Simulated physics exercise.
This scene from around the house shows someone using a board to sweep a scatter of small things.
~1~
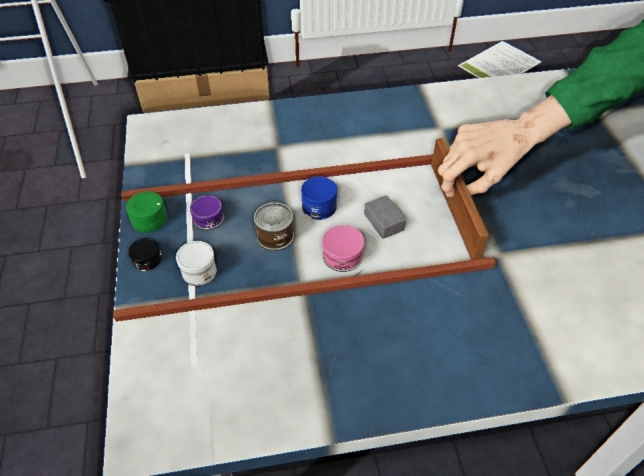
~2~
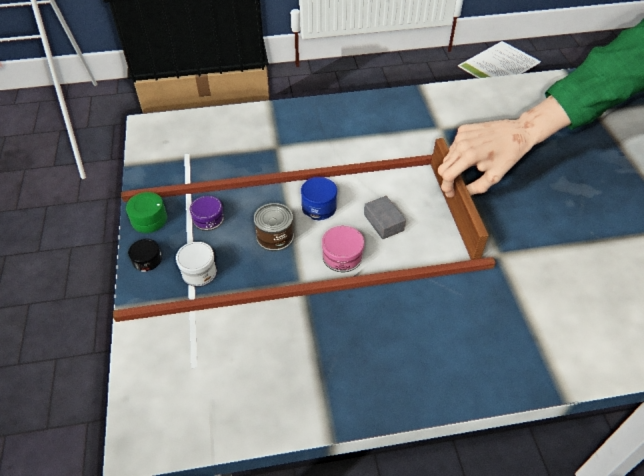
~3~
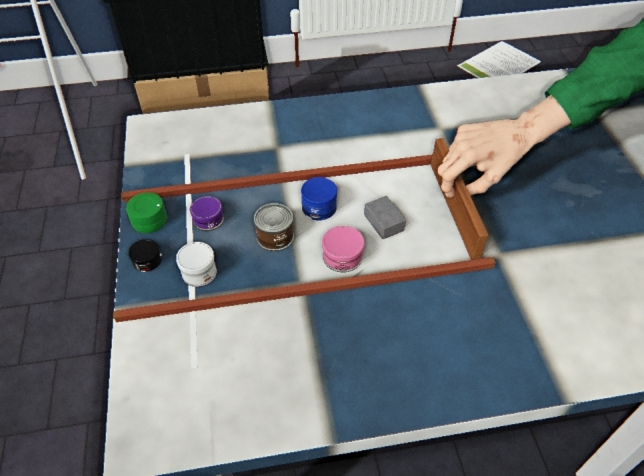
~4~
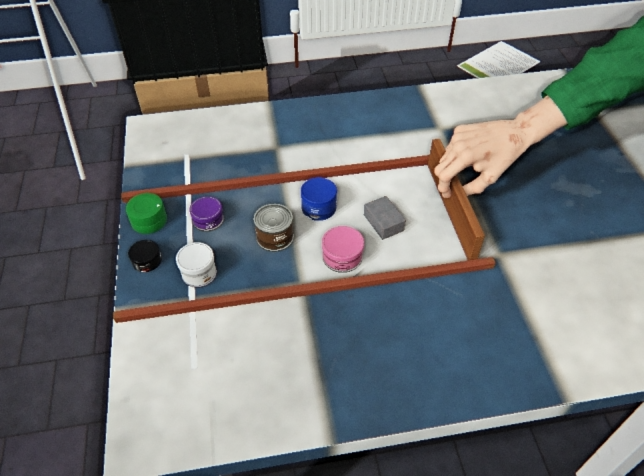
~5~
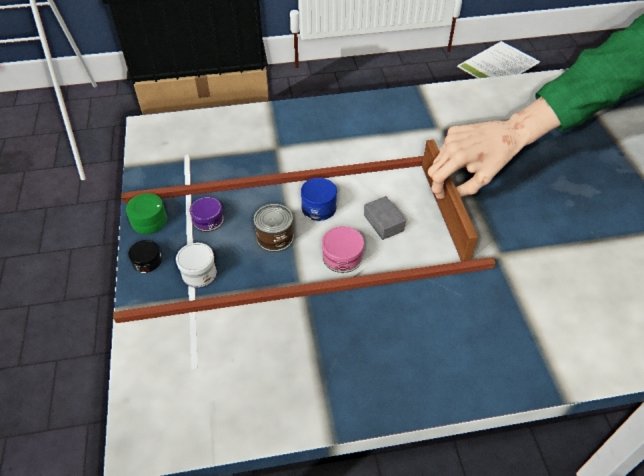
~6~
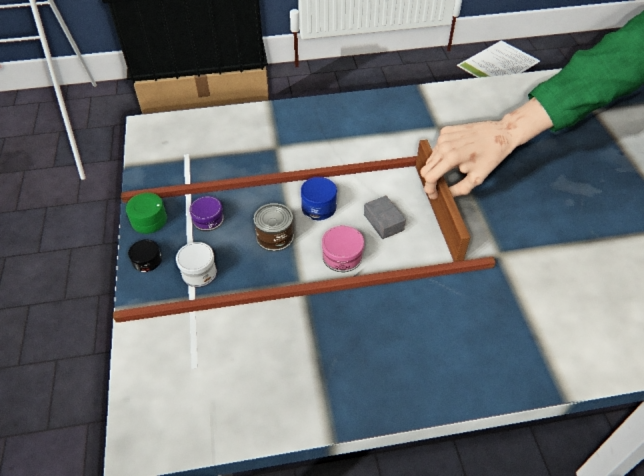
A wooden board stayed almost still between two rails, then a hand in a green sleeve slid it slightly left toward a grey block and some small coloured tubs, which did not move.
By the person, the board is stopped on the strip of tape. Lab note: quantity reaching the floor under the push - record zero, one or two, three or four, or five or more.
Spilled: A single one or a pair.
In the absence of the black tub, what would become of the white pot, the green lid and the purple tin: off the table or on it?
White pot: Still up; green lid: Down; purple tin: Still up.
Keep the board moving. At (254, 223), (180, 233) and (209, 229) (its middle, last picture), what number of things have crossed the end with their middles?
It would be 0, 2 and 0.
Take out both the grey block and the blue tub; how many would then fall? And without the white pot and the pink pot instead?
First try: 0 fallen; other try: 2.
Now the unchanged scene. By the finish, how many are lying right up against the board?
3 of them.
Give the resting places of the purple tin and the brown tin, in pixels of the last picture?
The purple tin ends at (136, 224) and the brown tin at (141, 246).
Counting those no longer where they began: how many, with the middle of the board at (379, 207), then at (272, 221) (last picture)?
The count reaches 1 first and 4 second.
Soon after, none off yet; black tub at rest near (145, 256); green lid at rest near (147, 213); white pot at rest near (197, 265).
By the end, the number that fall off is one or two; fallen, green lid and black tub.
